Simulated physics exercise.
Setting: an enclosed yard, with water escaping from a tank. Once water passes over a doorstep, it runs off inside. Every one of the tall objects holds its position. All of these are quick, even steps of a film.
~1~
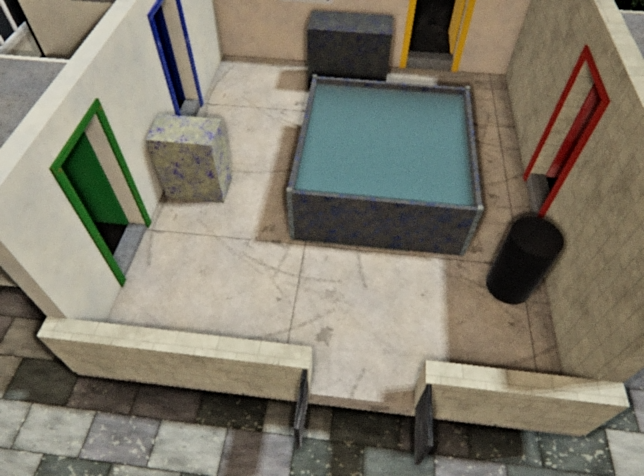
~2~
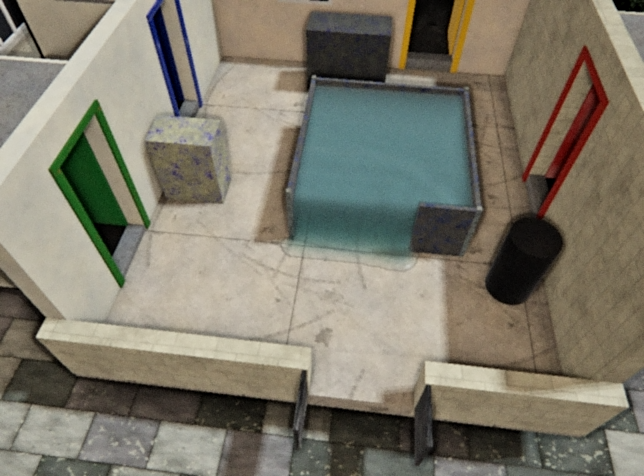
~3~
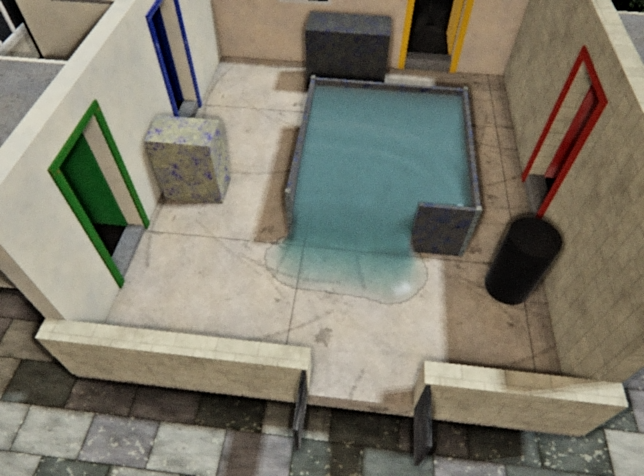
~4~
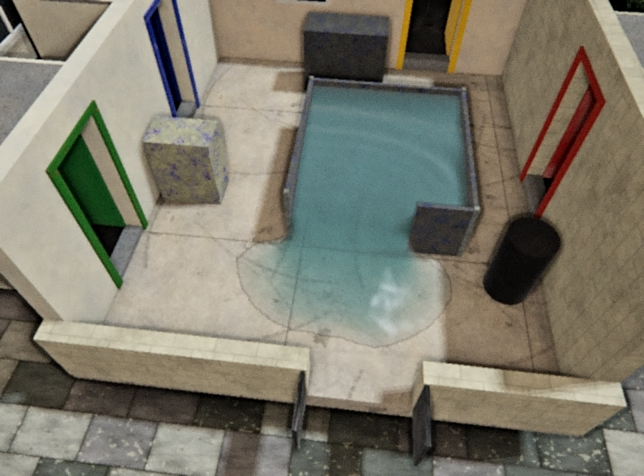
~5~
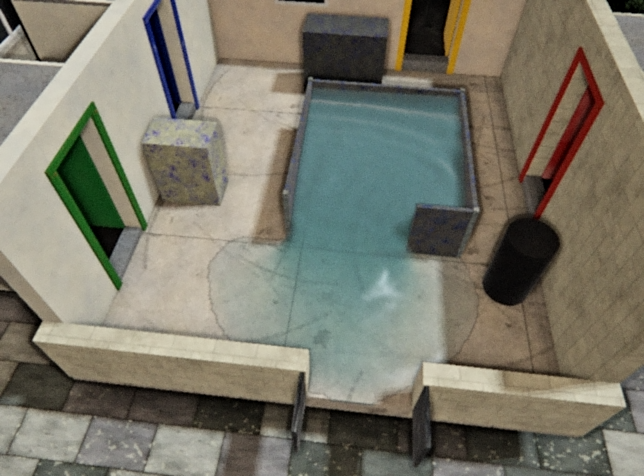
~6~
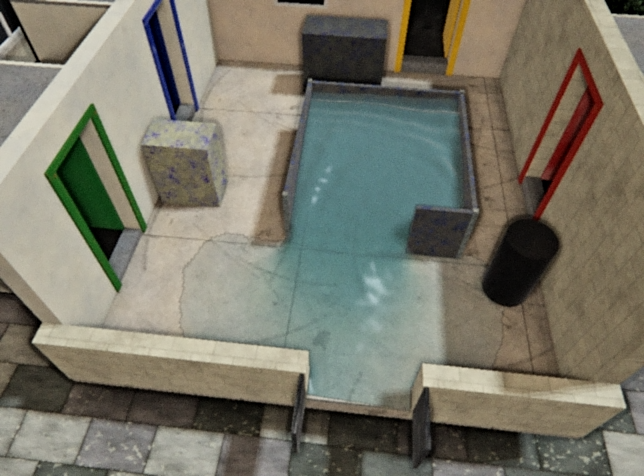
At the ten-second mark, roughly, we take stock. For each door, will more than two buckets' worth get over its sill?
In the end the green door exceeds the allowance there, the yellow door keeps inside the allowance there, the red door keeps inside the allowance there, the blue door keeps inside the allowance there.
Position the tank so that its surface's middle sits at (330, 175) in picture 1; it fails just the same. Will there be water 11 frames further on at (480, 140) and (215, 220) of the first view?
Unflooded and submerged.
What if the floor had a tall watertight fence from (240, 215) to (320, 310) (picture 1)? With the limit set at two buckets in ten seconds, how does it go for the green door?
Green: Falls short.
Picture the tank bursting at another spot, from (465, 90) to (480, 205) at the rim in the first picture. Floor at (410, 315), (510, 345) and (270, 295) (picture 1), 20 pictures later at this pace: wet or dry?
So: Wetted, then wetted, then wetted.
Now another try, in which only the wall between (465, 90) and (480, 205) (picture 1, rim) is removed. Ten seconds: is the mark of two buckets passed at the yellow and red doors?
Briefly, yellow door crosses the line and red door crosses the line.
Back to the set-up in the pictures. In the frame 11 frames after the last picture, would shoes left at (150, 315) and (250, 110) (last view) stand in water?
One after the other: Covered, clear.
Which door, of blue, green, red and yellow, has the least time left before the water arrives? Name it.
The green-painted one is the one.
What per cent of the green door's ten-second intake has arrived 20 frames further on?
Some 25 per cent.
A moment on, water covers 30 % of the floor; the green door not reached, the yellow door not reached, the red door not reached, the blue door not reached.
Next, water covers 35 % of the floor; the green door under two buckets in, the yellow door not reached, the red door not reached, the blue door not reached.
Then, water covers 60 % of the floor; the green door over two buckets in, the yellow door not reached, the red door wet at the sill, nothing in, the blue door wet at the sill, nothing in.
Later, water covers 85 % of the floor; the green door far over two buckets in, the yellow door wet at the sill, nothing in, the red door wet at the sill, nothing in, the blue door wet at the sill, nothing in.
In the end, water covers 100 % of the floor; the green door far over two buckets in, the yellow door wet at the sill, nothing in, the red door wet at the sill, nothing in, the blue door wet at the sill, nothing in.
